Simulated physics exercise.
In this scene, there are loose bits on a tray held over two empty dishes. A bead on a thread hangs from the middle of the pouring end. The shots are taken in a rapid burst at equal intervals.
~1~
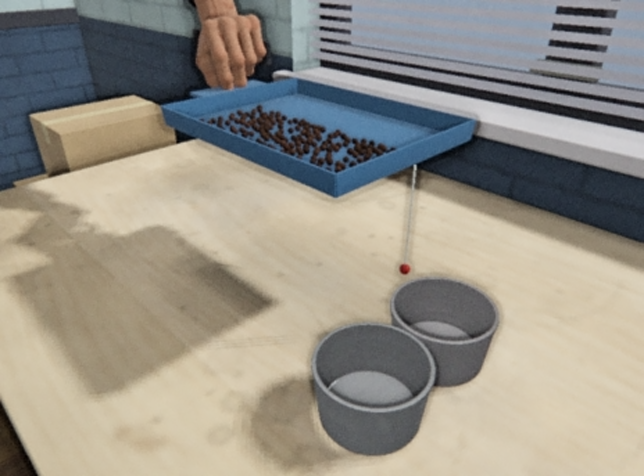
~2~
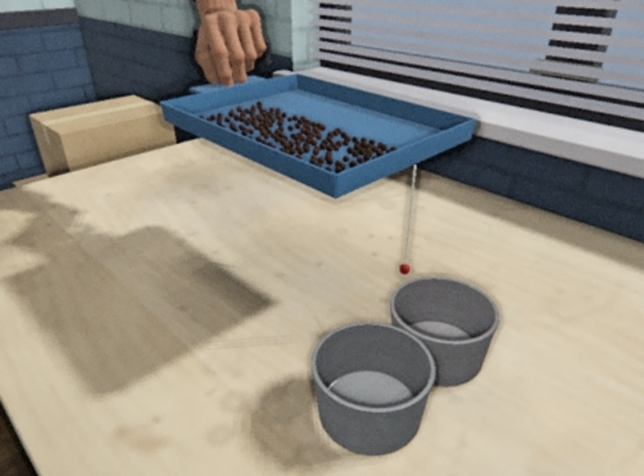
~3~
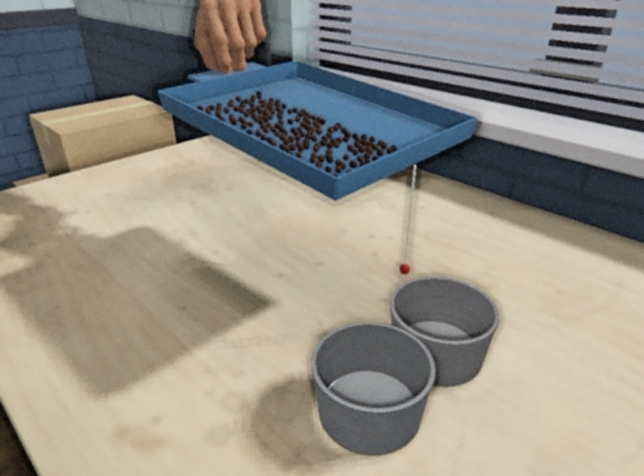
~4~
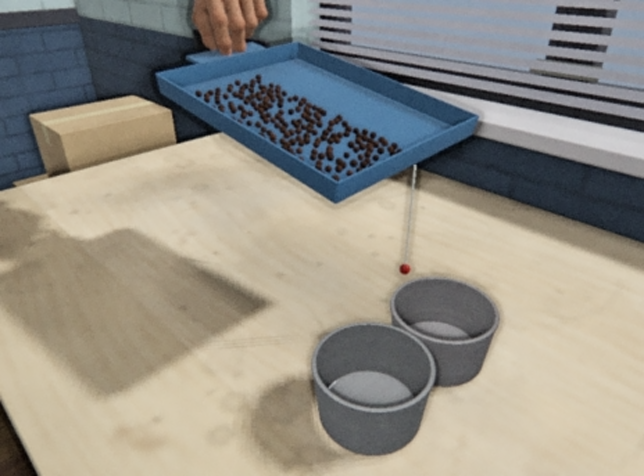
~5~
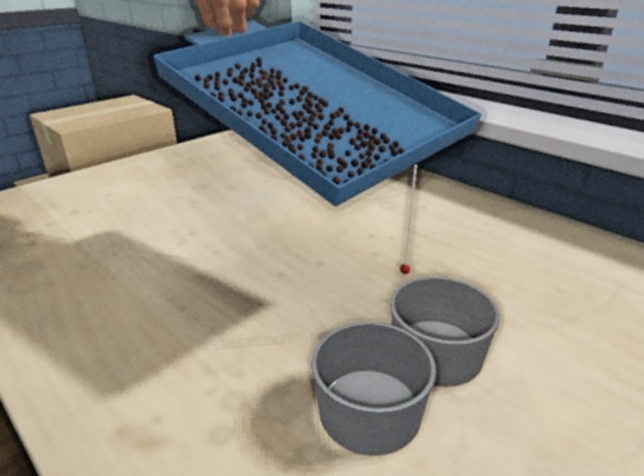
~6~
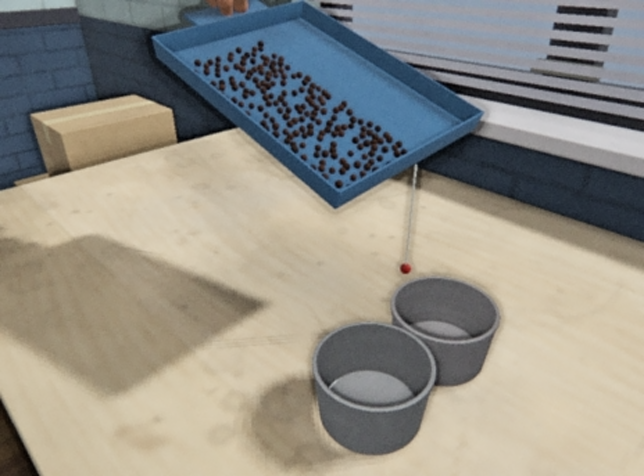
We see a hand holding a blue tray of small dark brown berries above two empty grey dishes, then raising its far end so the tray tilts toward its near left corner, while a red bead hangs almost still.
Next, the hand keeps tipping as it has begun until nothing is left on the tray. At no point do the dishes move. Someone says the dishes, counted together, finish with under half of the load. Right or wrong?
Wrong, they hold over half.
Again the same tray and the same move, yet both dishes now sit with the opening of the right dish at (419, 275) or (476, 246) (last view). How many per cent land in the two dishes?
The first position comes out at 90 per cent, the other at 0 per cent.
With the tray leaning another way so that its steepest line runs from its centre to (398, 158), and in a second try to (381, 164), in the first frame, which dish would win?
Try 1: Right-side dish. Try 2: Left-side dish.
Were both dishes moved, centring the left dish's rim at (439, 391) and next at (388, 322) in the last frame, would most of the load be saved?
First try: Lower than half; second try: Higher than half.
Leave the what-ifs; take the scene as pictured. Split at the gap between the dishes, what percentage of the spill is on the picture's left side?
Near 100 in a hundred.
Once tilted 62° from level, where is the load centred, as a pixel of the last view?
Centre estimate: (348, 172).
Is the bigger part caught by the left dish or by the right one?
It turns out to be the left-positioned one.
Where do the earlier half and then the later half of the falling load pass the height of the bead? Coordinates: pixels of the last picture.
Early half (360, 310), late half (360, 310).
Shortly afterwards, tray tipped steeply; all but a few on the tray; a little in the air.
Next, tray tipped right over; the bulk on the tray; a little in the left dish; only a few in the right dish; only a few in the air.
Some moments later, tray tipped past a quarter turn; near half in the left dish; a little in the right dish; near a third outside both.
In the end, tray tipped past a quarter turn; near half in the left dish; a little in the right dish; near a third outside both.
